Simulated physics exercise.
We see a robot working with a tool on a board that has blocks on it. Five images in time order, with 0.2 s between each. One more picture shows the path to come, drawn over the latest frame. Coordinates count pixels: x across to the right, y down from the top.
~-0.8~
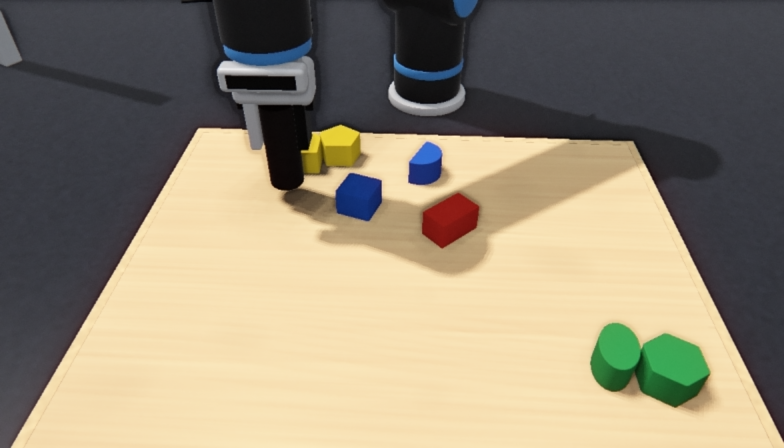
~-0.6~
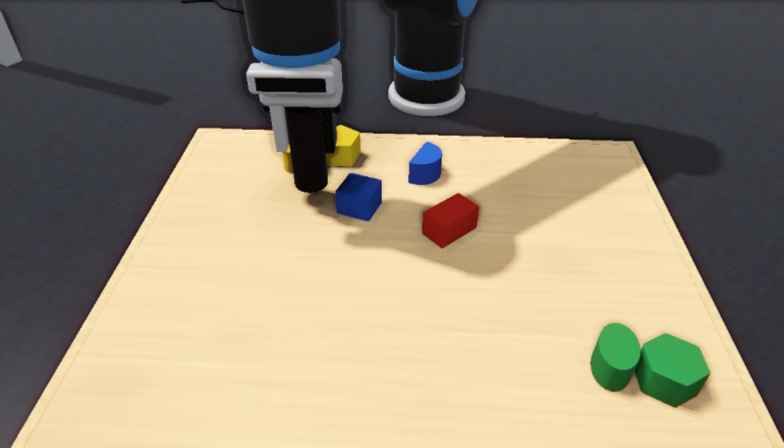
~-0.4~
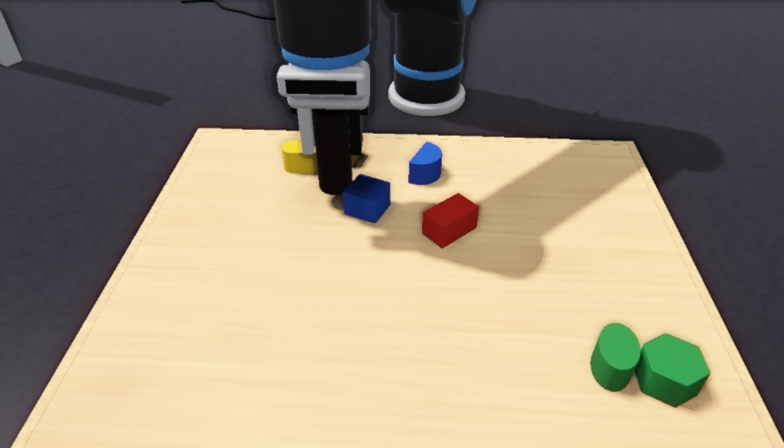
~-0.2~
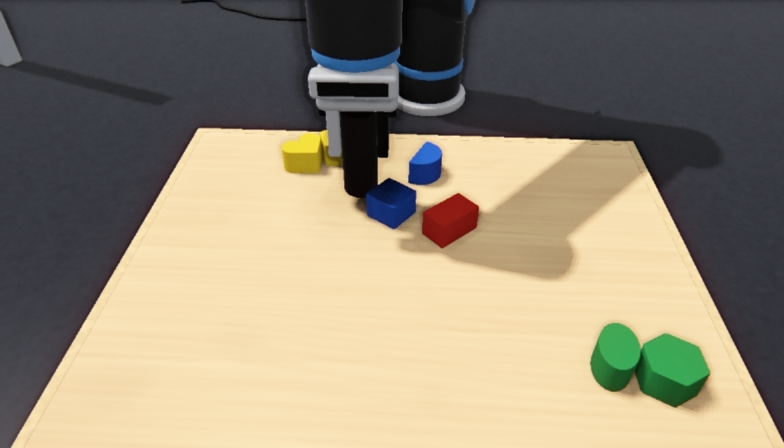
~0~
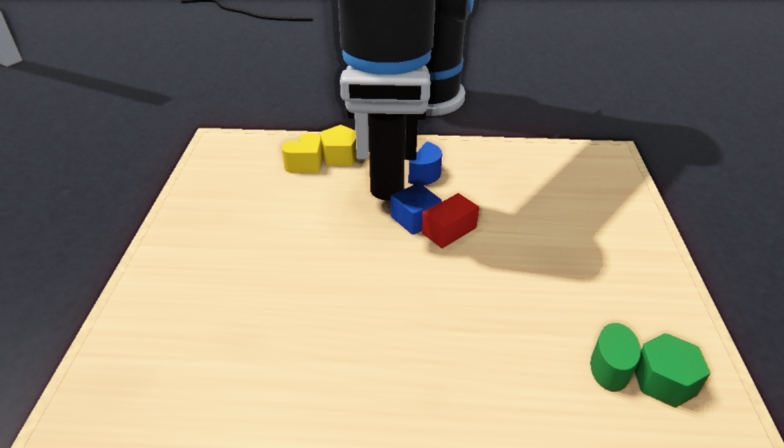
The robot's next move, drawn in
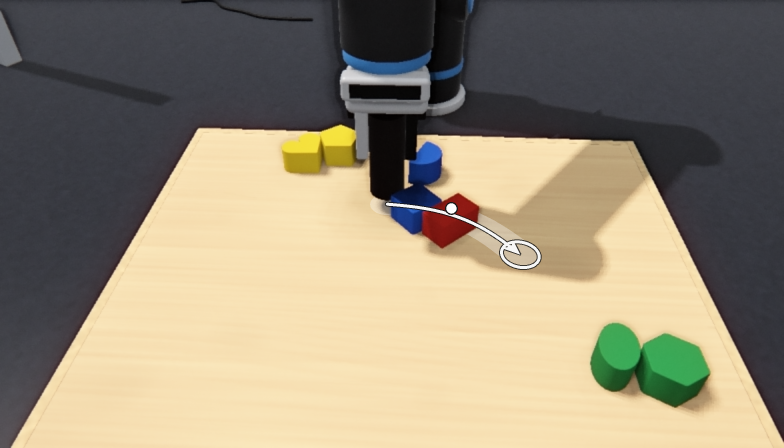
To begin with, a robot arm holds a dark tool upright on a wooden board, left of a blue square block. The tool slides right, meets the blue block and pushes it a short way right until it sits against the red rectangular block, while the green blocks stay still.
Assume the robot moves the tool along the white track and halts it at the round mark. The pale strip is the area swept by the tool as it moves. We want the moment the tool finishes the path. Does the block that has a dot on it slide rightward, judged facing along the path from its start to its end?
Yes, it checks out.
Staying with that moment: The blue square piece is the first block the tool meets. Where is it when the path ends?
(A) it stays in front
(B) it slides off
Choice A: It stays in front.
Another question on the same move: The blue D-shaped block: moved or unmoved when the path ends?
The result: It stays put.
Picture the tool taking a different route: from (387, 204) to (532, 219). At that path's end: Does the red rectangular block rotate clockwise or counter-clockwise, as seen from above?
The red rectangular block rotates clockwise.
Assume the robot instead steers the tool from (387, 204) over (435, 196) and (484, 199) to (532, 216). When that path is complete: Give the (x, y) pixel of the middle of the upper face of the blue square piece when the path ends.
My prediction: (436, 196).
The drawn path runs from (387, 204) via (435, 211) and (481, 227), ending at (520, 254); the dot is on the red rectangular block.
On the path given first. One third of the way, tool at (437, 197); blue square piece at (464, 207), turned 15° clockwise; red rectangular block at (490, 226), turned 20° clockwise.
Two thirds of the way, tool at (483, 214); blue square piece at (511, 228), turned 25° clockwise; red rectangular block at (525, 252), turned 30° clockwise.
At the end, tool at (523, 240); blue square piece at (553, 258), turned 30° clockwise; blue D-shaped block not moved; red rectangular block at (561, 287), turned 35° clockwise.
